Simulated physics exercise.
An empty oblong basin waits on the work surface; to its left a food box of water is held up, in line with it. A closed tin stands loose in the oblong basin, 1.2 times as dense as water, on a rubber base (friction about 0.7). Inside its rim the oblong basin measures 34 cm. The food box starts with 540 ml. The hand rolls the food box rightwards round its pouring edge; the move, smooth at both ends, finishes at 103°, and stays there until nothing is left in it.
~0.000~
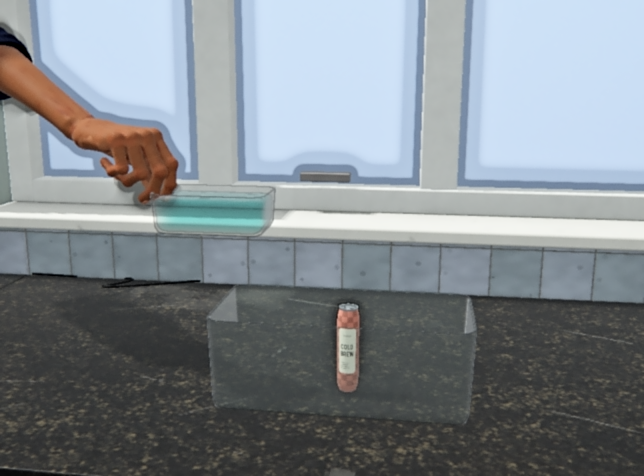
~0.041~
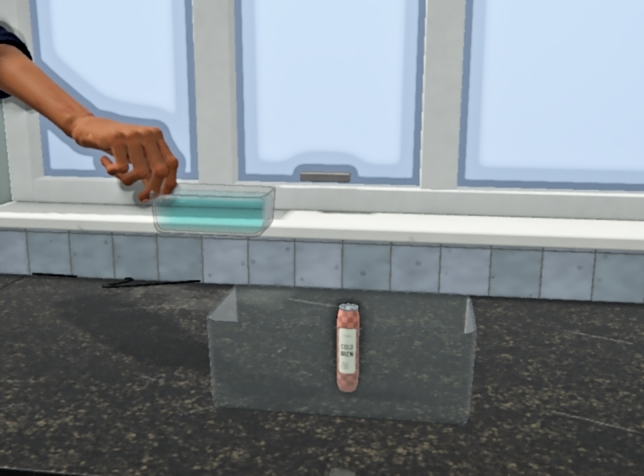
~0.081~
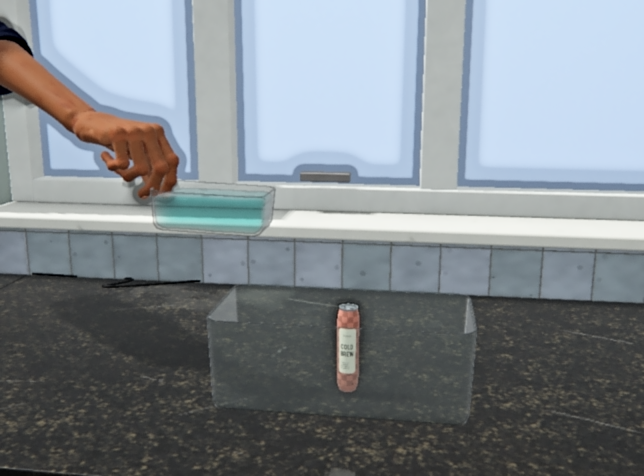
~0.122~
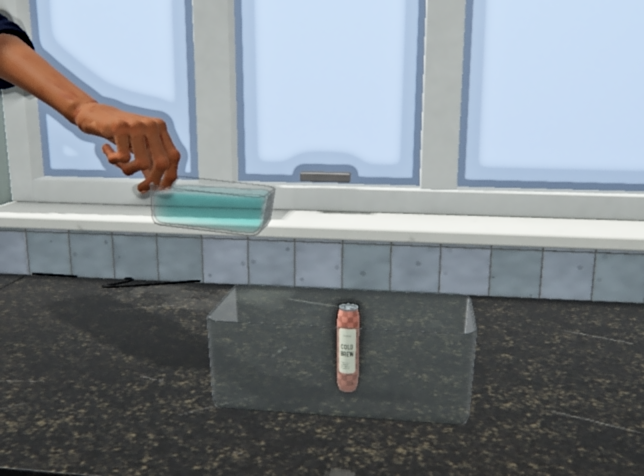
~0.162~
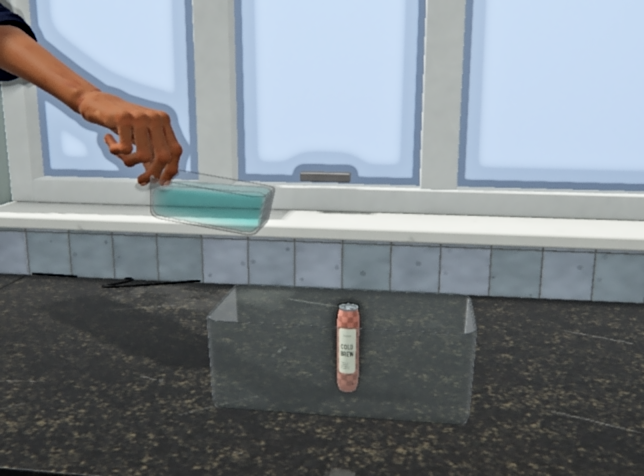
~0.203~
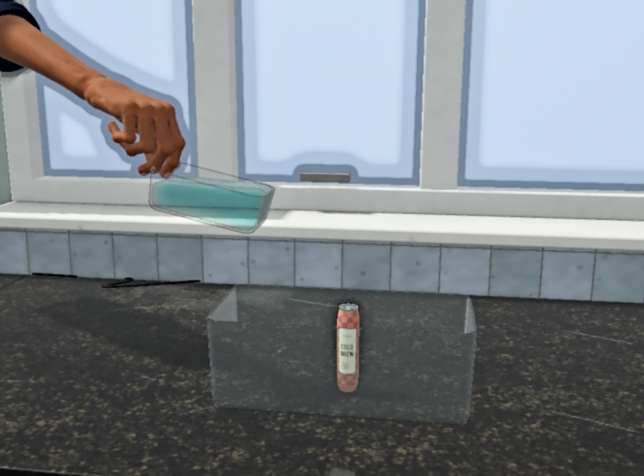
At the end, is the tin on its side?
The tin stays up.
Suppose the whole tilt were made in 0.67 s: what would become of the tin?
Then it remains upright.
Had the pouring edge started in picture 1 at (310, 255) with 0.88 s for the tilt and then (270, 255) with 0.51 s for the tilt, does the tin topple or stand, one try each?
First it stays up; then it topples.
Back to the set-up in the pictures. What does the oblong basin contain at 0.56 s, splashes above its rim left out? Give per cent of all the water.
Near 12 in a hundred.
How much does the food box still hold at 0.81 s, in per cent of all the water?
Near 3 in a hundred.
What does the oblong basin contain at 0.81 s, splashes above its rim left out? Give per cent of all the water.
Some 90 per cent.
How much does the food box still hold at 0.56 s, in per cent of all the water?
Near 30 in a hundred.
Then, 0.56 s in, the tilt is 72° and 30 per cent is still to pour; the tin stands where it began.
Then, 0.81 s in, the tilt is 102° and 3 per cent is still to pour; the tin stands where it began.
Then, 1.09 s in, the tilt is 103° and 0 per cent is still to pour; the tin stands where it began.
Then, 1.38 s in, the tilt is 103° and 0 per cent is still to pour; the tin stands where it began.
Finally, the tin stands where it began.
